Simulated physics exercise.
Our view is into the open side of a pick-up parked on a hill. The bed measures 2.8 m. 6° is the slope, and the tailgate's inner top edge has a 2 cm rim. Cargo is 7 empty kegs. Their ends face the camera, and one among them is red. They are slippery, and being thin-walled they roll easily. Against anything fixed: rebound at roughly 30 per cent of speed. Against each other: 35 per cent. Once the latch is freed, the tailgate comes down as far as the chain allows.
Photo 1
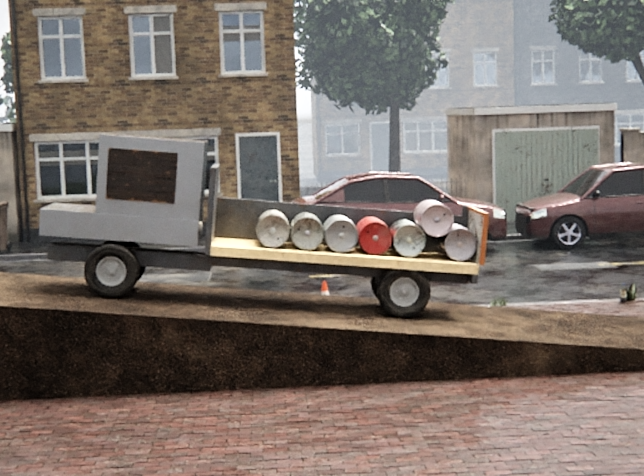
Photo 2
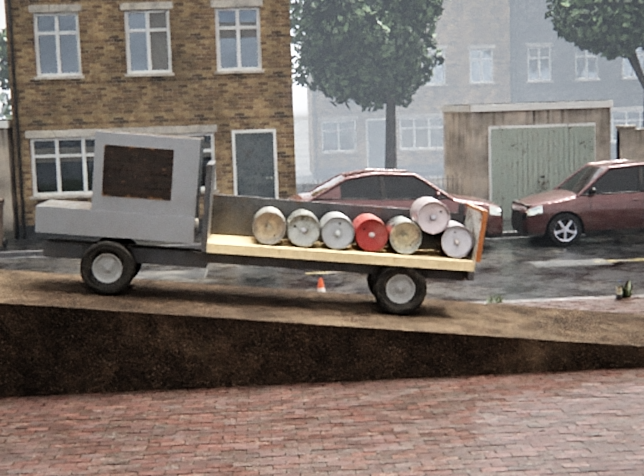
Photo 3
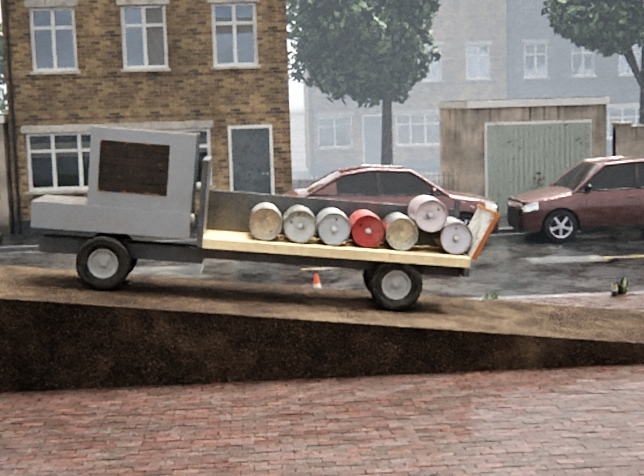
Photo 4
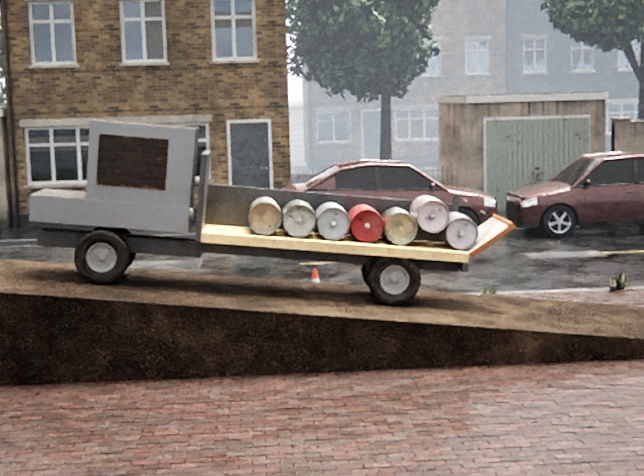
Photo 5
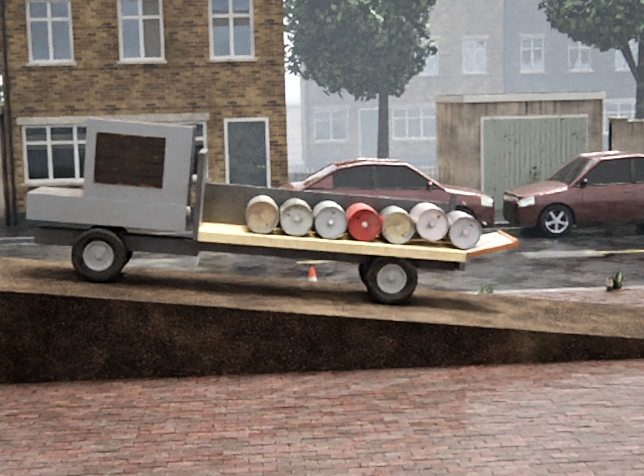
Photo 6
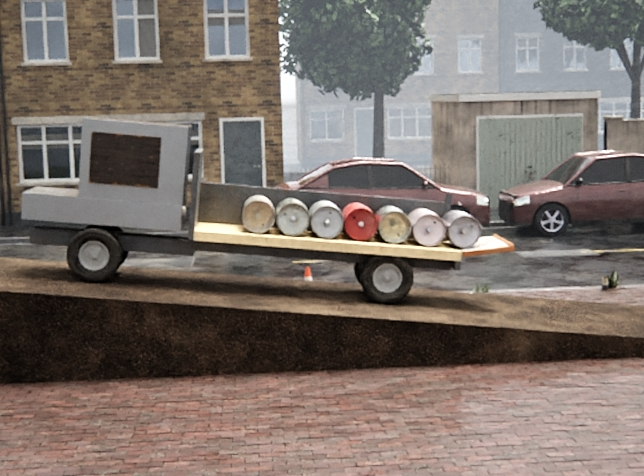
Tailgate of a grey pick-up on a slope swinging down to the right as a stacked keg settles into the row.
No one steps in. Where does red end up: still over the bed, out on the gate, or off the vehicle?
It ends up still over the bed.
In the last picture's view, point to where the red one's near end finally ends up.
In the last picture it sits near (397, 228).
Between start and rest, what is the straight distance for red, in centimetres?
Displacement for red: 40.
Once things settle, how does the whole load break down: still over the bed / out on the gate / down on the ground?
5 - 2 - 0.
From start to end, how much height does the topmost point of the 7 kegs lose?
Roughly 10 cm.
Then, 1.1 s past the sixth picture, red is on the bed, 90 cm short of the hinge, rolling right; 0 gone off the back.
Finally (2.6 s after the last picture), red is on the bed, 70 cm short of the hinge; 0 gone off the back.
